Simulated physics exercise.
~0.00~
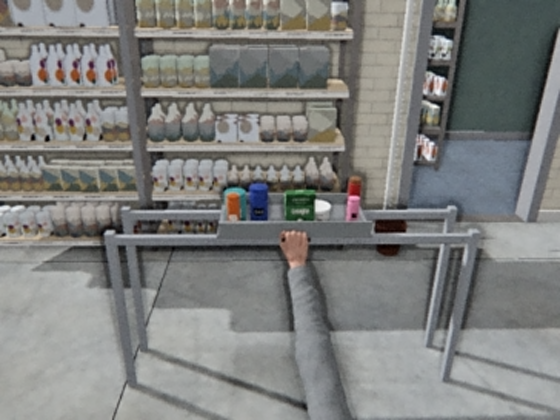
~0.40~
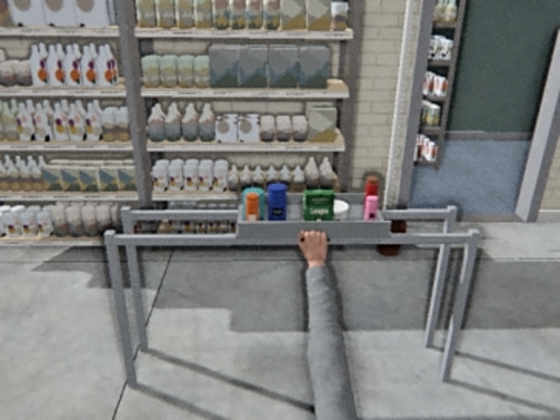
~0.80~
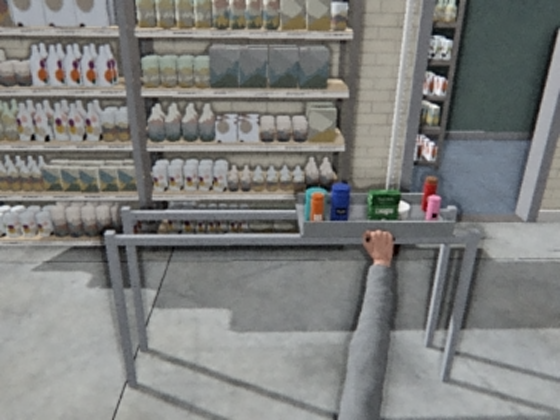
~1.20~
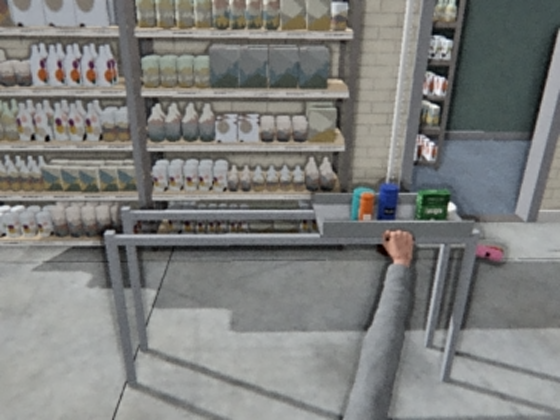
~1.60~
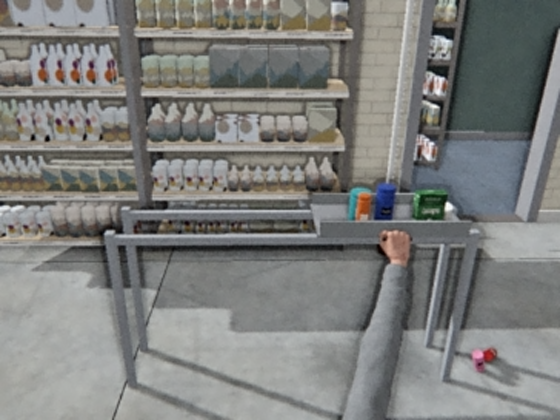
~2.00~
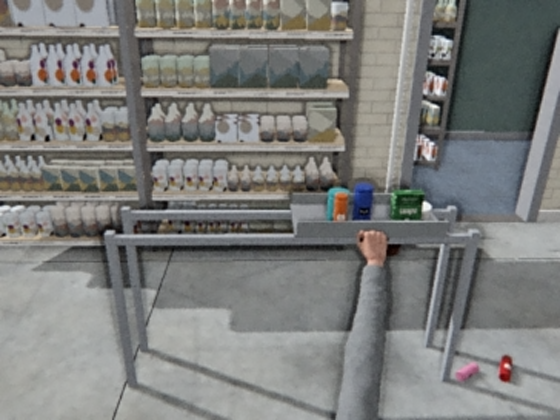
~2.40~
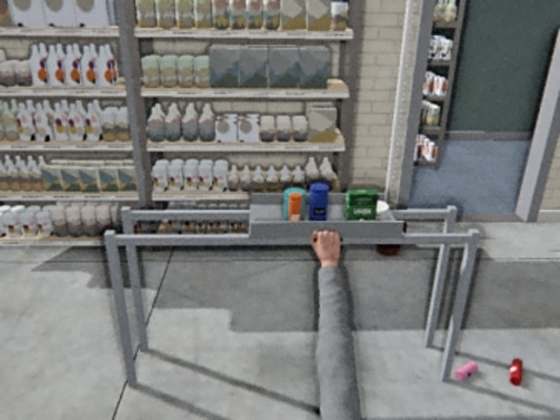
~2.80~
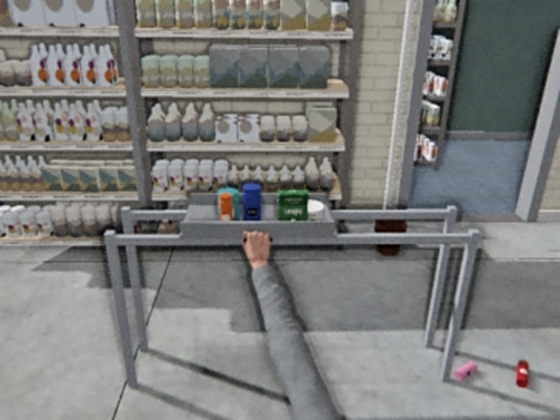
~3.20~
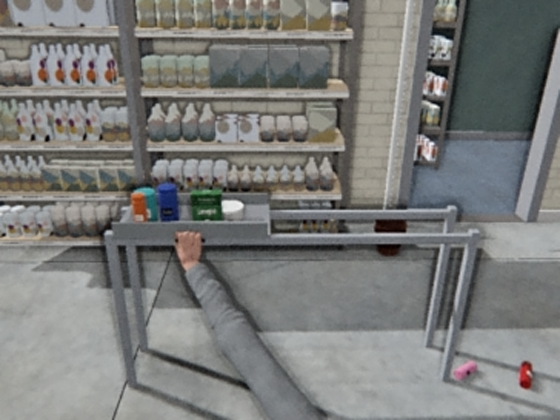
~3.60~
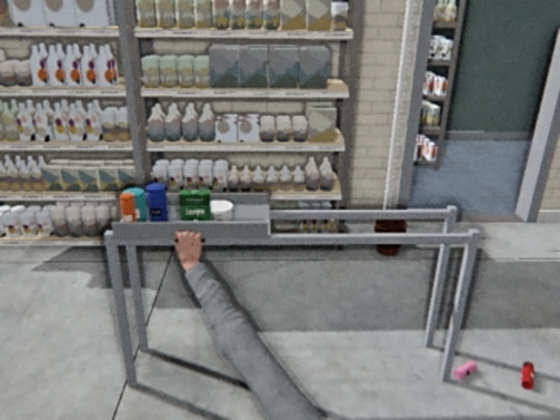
At the start, a hand in a grey sleeve holds the front of a grey tray resting on a metal frame, with colourful containers standing on it and store shelves behind. The hand slides the tray right until it reaches the end of the frame. There, the pink shaker and the red shaker drop off the right side and tumble to the pavement. The hand then pushes the tray left, all the way to the opposite end. Finally, the orange shaker, blue jar, green packet and others still stand on the tray, while the two fallen shakers lie on the ground at right.
